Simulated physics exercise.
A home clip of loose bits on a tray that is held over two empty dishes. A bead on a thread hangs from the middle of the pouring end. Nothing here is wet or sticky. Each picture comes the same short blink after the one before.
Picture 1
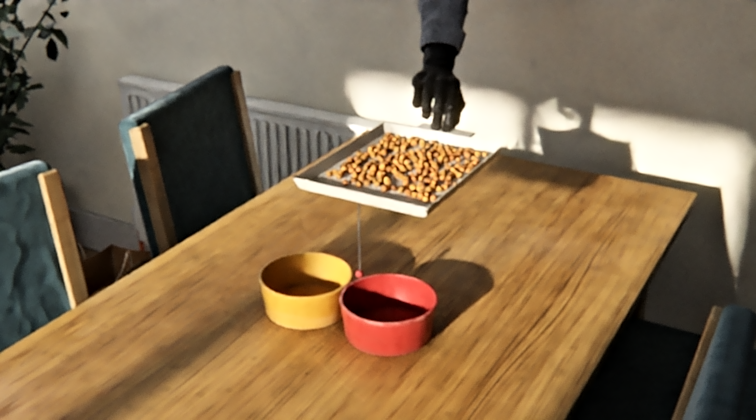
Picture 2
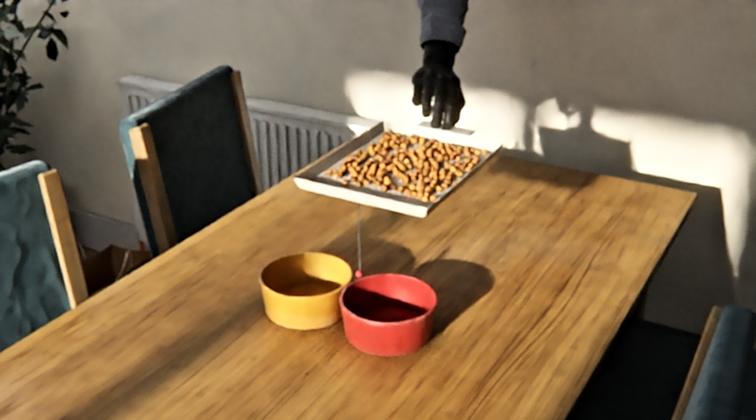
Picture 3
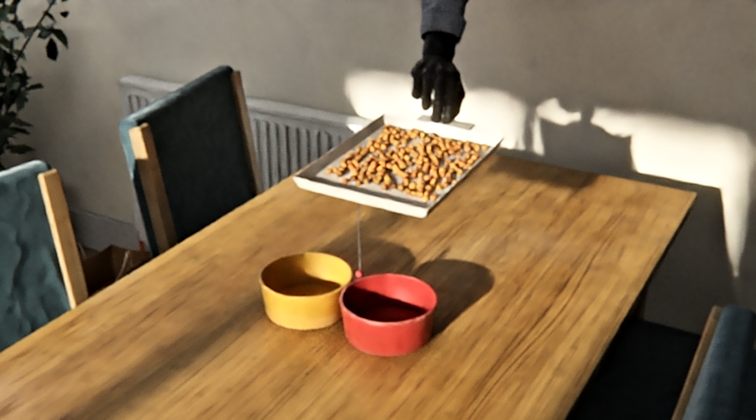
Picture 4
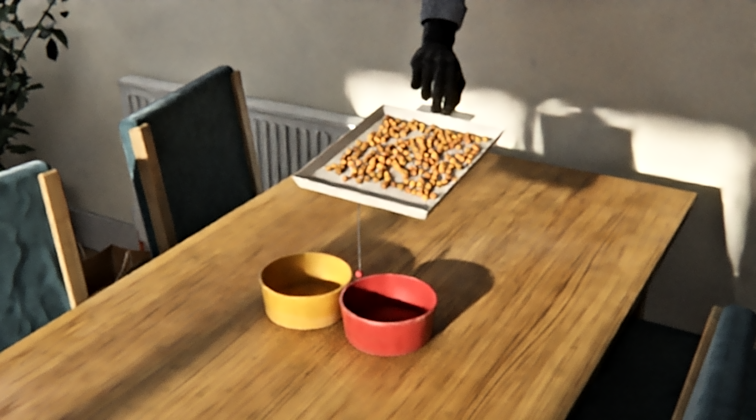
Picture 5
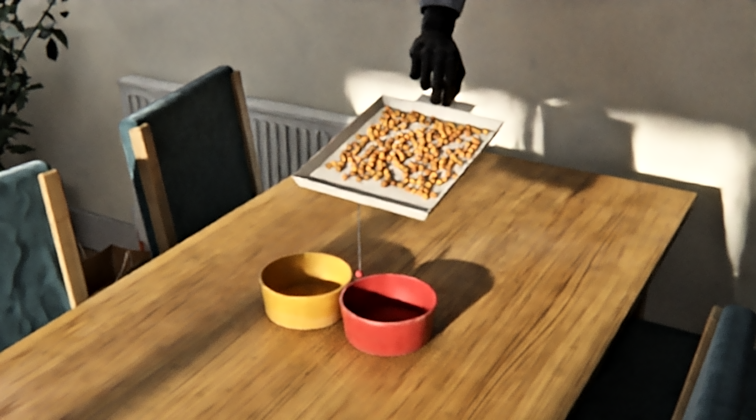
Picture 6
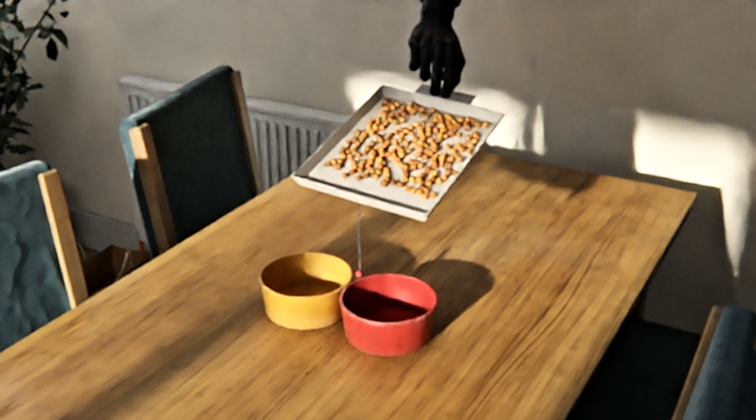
A tray of roasted chickpeas tilts gradually as a black-gloved hand raises its far end.
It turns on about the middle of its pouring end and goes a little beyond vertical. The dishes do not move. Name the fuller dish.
Fuller: The right-hand dish.
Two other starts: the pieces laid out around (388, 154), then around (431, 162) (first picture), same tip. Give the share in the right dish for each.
First some 70, then 80 per cent.
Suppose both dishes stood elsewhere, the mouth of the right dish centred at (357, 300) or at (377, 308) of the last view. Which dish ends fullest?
One: Right. Two: The right-hand dish.
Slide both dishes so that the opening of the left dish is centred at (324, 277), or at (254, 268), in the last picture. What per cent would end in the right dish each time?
Near 80 % and 30 %.
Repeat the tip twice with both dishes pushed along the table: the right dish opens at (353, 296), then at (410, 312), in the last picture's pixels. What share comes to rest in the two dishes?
Roughly 50 per cent, and 100 per cent.
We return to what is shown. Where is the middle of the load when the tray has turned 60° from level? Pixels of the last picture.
Close to (387, 197).
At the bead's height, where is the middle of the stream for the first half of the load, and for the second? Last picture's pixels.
First near (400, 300), later near (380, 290).
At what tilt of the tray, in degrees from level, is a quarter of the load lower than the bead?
At some 85 degrees.
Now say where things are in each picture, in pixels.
The first picture shows corners of the pouring end at (299, 177) and (425, 206), level; middle of the load at (407, 163), roasted chickpeas; left dish at (281, 308); right dish at (365, 334); bead on its thread at (360, 274).
The second picture shows corners of the pouring end at (299, 177) and (425, 206), level; middle of the load at (407, 162).
The third picture shows corners of the pouring end at (299, 176) and (425, 207), tipped barely, lowest at the right corner; middle of the load at (407, 158).
The fourth picture shows corners of the pouring end at (299, 176) and (425, 208), tipped a little, lowest at the right corner; middle of the load at (407, 153).
The fifth picture shows corners of the pouring end at (298, 175) and (424, 210), tipped a little, lowest at the right corner; middle of the load at (407, 148).
The sixth picture shows corners of the pouring end at (298, 175) and (424, 211), tipped a little, lowest at the right corner; middle of the load at (407, 143); left dish at (281, 308); right dish at (365, 334).
Soon after the last picture, tray tipped steeply; most on the tray; a stray few in the right dish; a stray few outside both; a small part in the air.
A little later, tray tipped past a quarter turn; a stray few on the tray; about two thirds in the right dish; a stray few in the left dish; a small part outside both; about a quarter in the air.
Later still, tray tipped past a quarter turn; most in the right dish; a stray few in the left dish; about a quarter outside both.
At rest, tray tipped past a quarter turn; most in the right dish; a stray few in the left dish; about a quarter outside both.
